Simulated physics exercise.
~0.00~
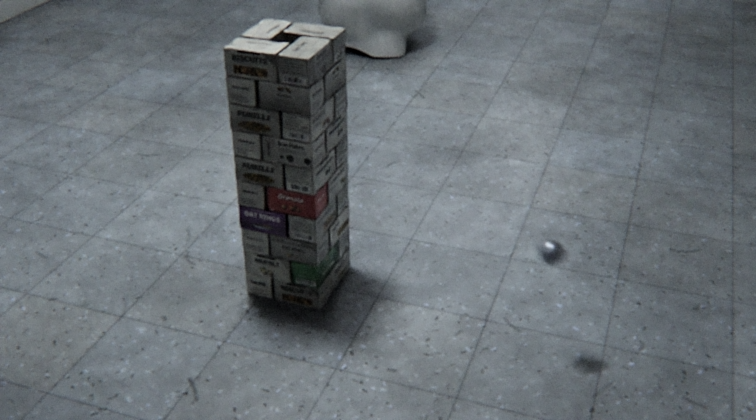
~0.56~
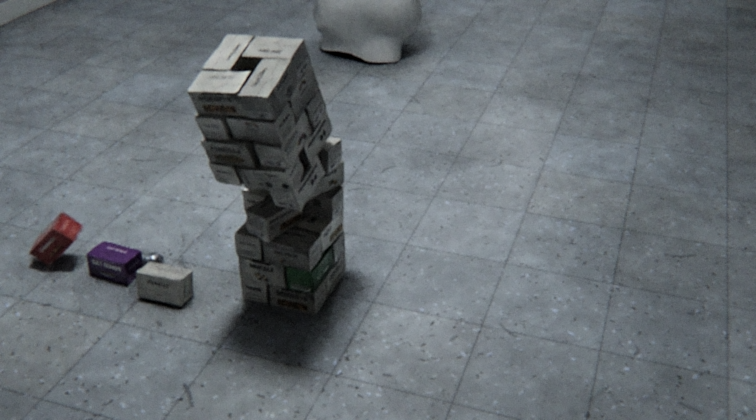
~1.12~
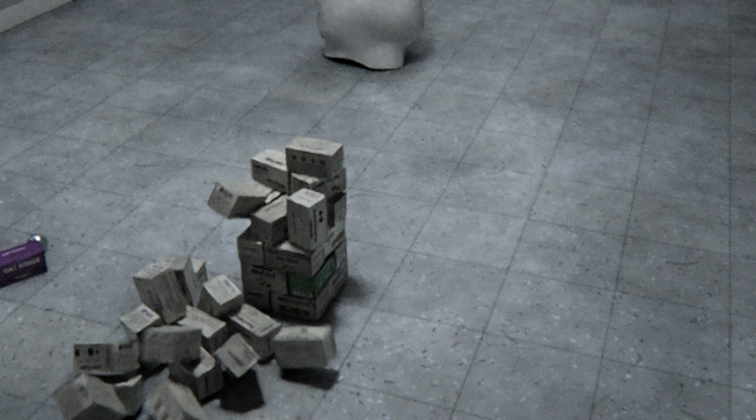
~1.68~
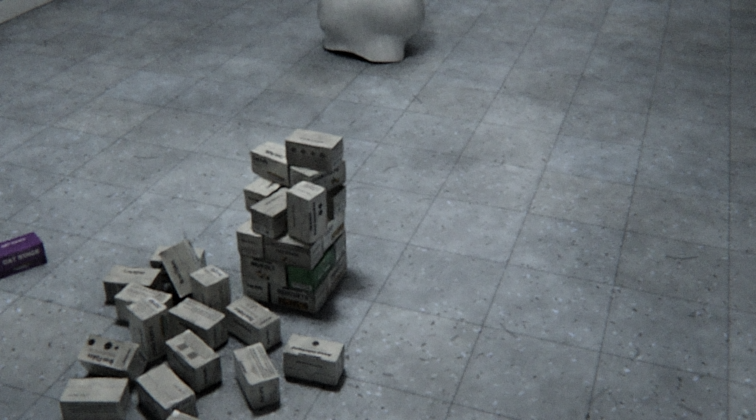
The clip shows a steel ball flying in from the right and striking a hollow tower of tea packets, knocking red and purple packets out to the left before the upper part topples, leaving packets scattered on the floor beside a jagged standing stump.
